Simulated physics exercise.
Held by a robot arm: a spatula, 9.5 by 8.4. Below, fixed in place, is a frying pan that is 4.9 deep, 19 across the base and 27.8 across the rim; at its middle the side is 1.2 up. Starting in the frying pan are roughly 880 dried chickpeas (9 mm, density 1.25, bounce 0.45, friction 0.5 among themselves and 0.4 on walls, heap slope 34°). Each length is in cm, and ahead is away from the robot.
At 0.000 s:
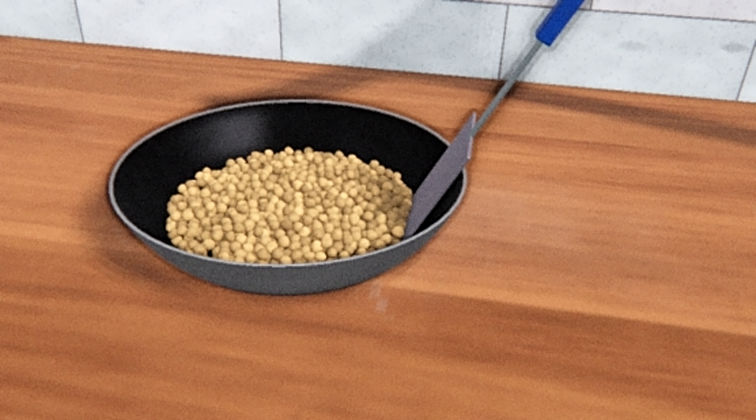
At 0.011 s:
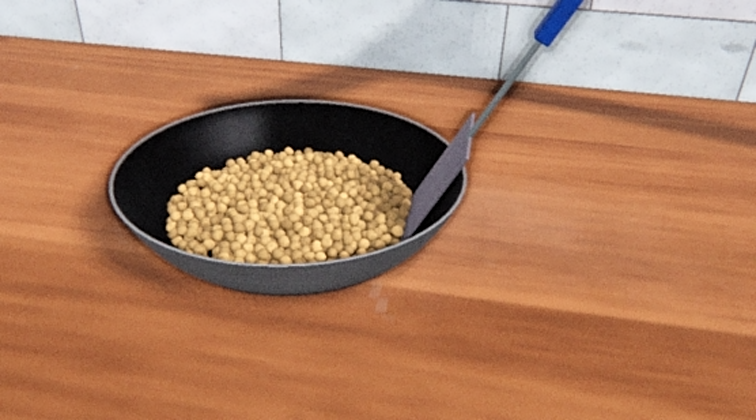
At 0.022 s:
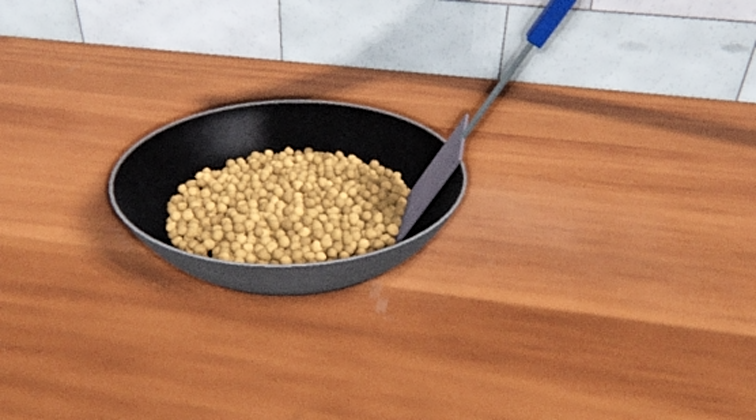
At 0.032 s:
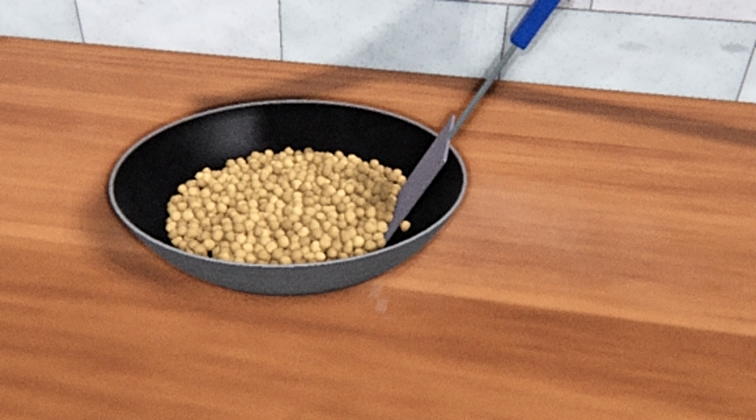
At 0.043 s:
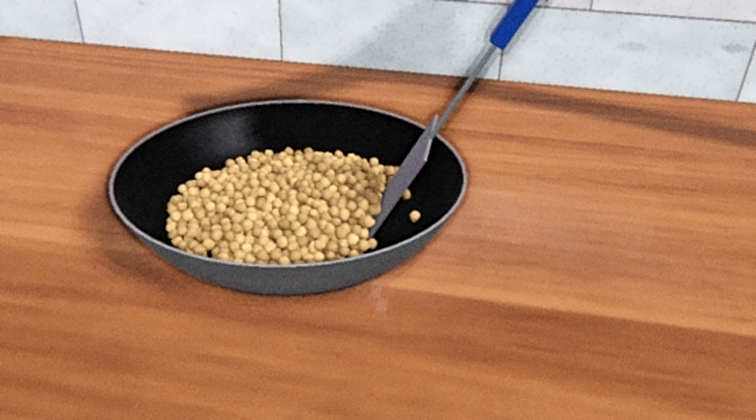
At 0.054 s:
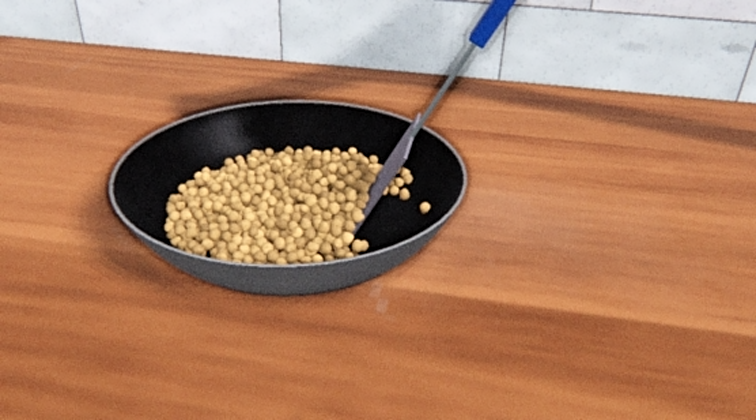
On a wooden countertop by a tiled wall, a blue-handled spatula rests at the right side of a dark frying pan of chickpeas, then slides left into the pile, leaving a few loose chickpeas on its right.
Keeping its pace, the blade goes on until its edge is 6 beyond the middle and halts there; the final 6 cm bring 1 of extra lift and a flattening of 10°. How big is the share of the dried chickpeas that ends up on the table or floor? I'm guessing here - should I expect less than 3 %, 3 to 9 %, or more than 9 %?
You should expect 3 to 9 %.
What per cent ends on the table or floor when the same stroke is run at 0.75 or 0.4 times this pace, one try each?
Around 0 per cent, then around 0 per cent, would end on the table or floor.
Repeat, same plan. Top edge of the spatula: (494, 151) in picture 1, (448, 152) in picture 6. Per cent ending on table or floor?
Near 0 in a hundred.
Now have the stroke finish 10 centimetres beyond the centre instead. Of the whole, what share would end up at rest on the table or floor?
Near 25 per cent.
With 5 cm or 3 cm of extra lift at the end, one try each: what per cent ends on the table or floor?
Close to 15 and 10 percent respectively.
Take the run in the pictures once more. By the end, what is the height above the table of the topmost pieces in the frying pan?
5.5 cm.
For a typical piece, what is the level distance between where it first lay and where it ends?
About 4 cm.
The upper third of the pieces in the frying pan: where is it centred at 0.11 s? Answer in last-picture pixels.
(272, 185).
After 0.08 s, sloping 62°, highest piece 6 above the table; 882 in the frying pan.
After 0.11 s, sloping 59°, highest piece 8 above the table; 881 in the frying pan, 1 on the blade or in flight.
After 0.32 s, sloping 52°, highest piece 7 above the table; 838 in the frying pan, 30 on the table or floor, 14 on the blade or in flight.
After 1.37 s, sloping 52°, highest piece 5 above the table; 837 in the frying pan, 45 on the table or floor.
At rest, 837 in the frying pan, 45 on the table or floor. That is 5 % on the table or floor.
